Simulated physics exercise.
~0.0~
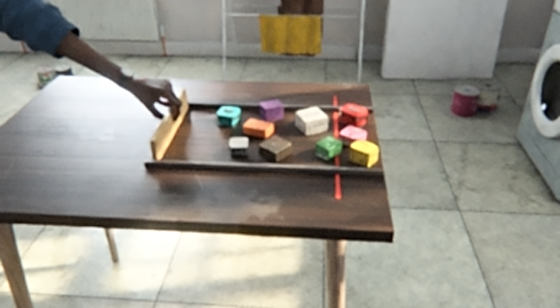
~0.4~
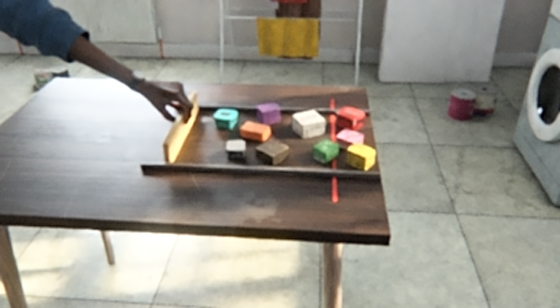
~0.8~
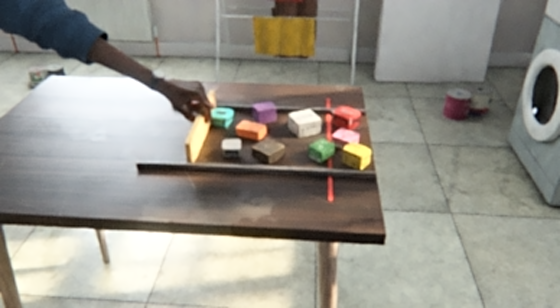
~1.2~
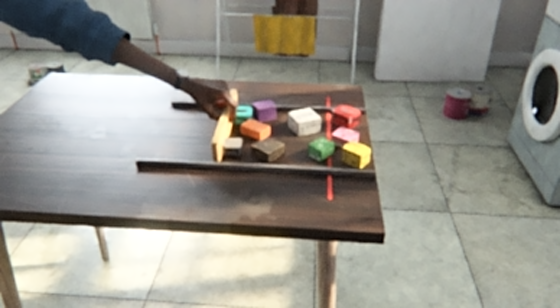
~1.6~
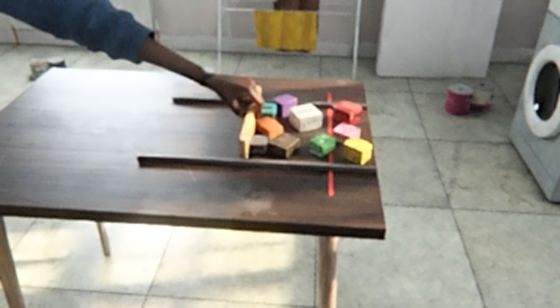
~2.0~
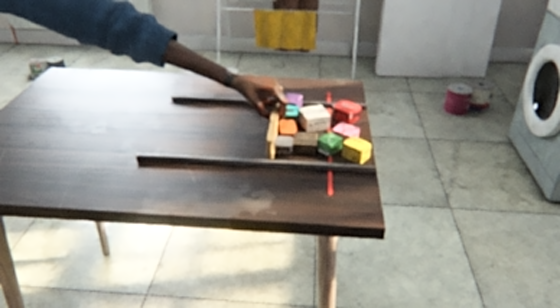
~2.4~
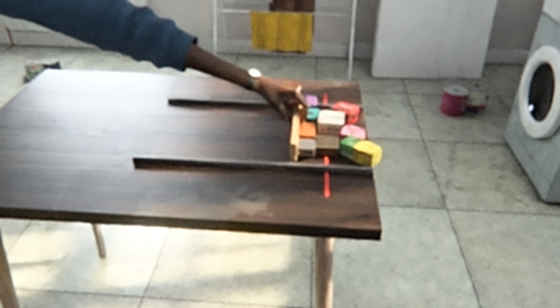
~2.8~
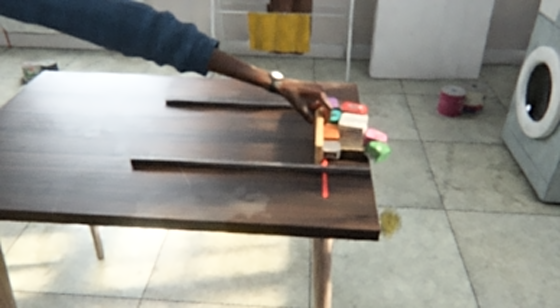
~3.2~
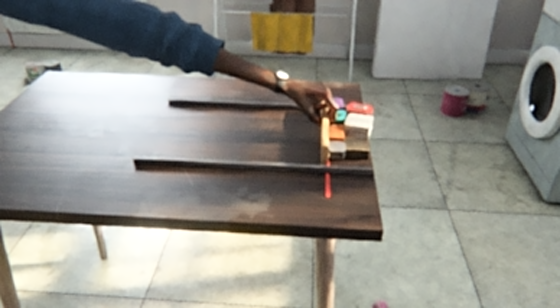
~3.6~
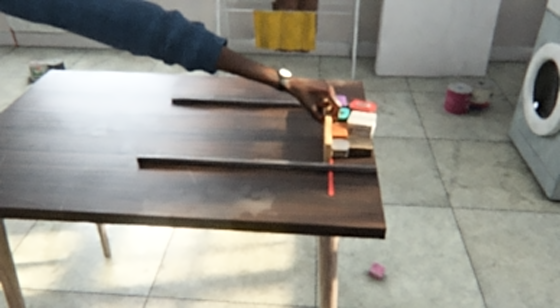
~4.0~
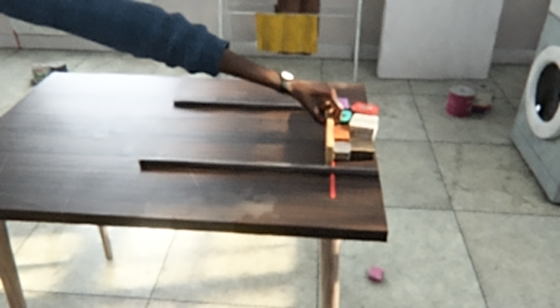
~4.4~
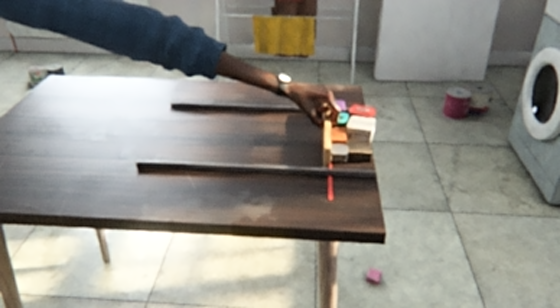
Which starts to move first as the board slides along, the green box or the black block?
The black block starts to move first, as the board reaches it while the green box is still sitting in its place. The green box only gets pushed along later, once the pieces have bunched up.
In a tiled room with a washing machine, small colourful blocks and boxes lie scattered between two dark rails on a wooden table. A hand reaches in from the left and slides an upright board to the right. The board gathers the nearer pieces first, then packs the whole group together and pushes it across the red strip. The yellow box drops off the right edge, and the green and pink ones go over too. The board halts at the strip with the hand still on it, the remaining pieces bunched at the edge and the pink box lying on the floor.
